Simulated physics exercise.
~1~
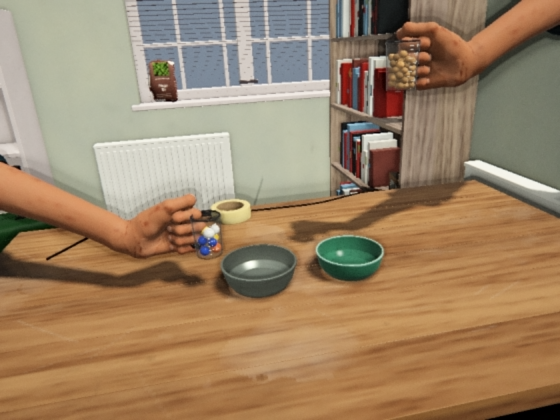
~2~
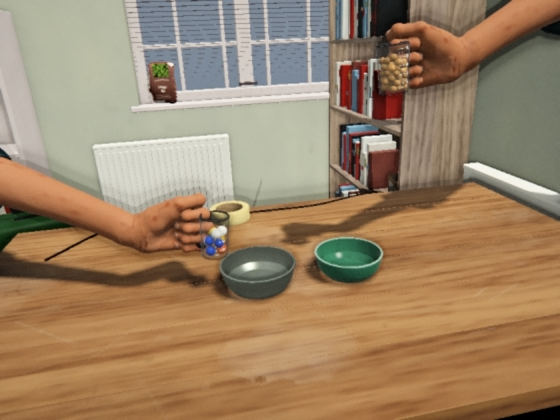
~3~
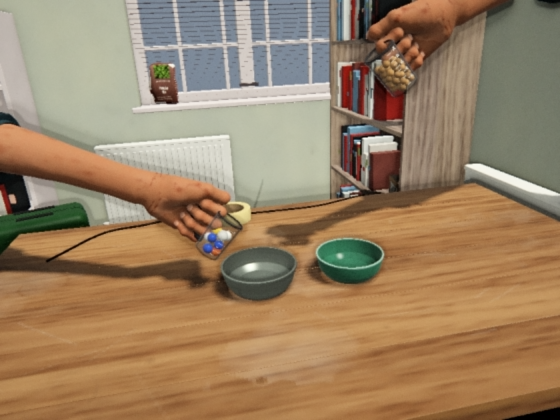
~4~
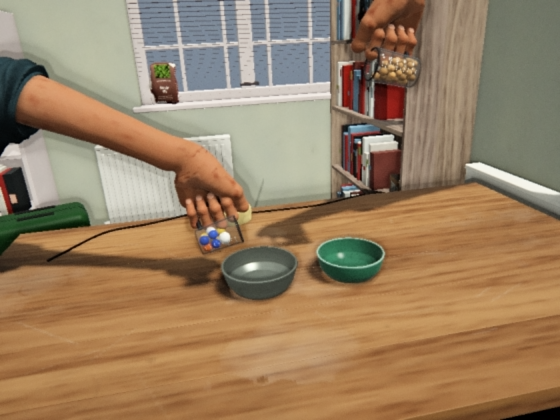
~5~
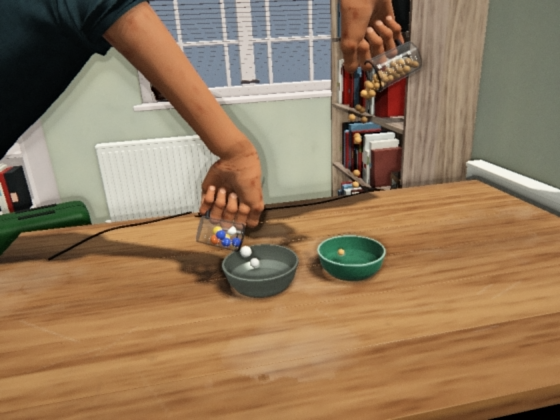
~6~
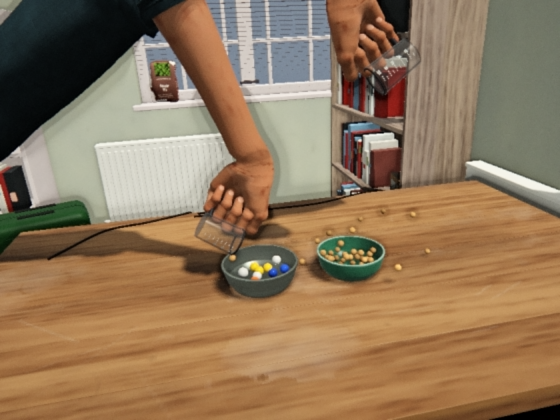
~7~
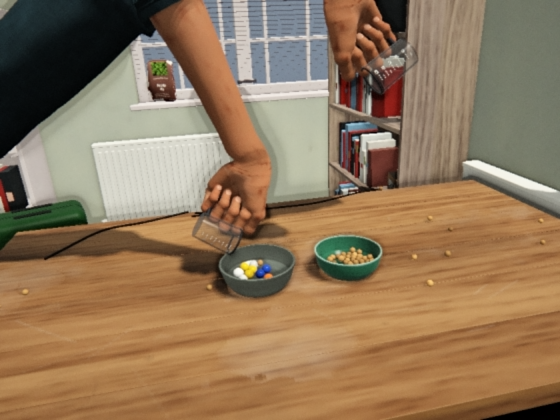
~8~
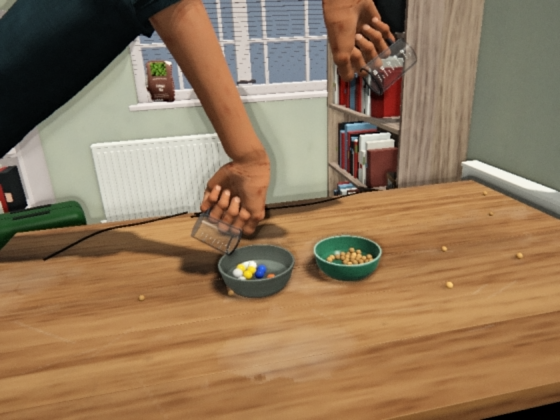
Two hands tipping clear cups over bowls, coloured balls all landing in the grey one, beige balls partly scattering across the table.
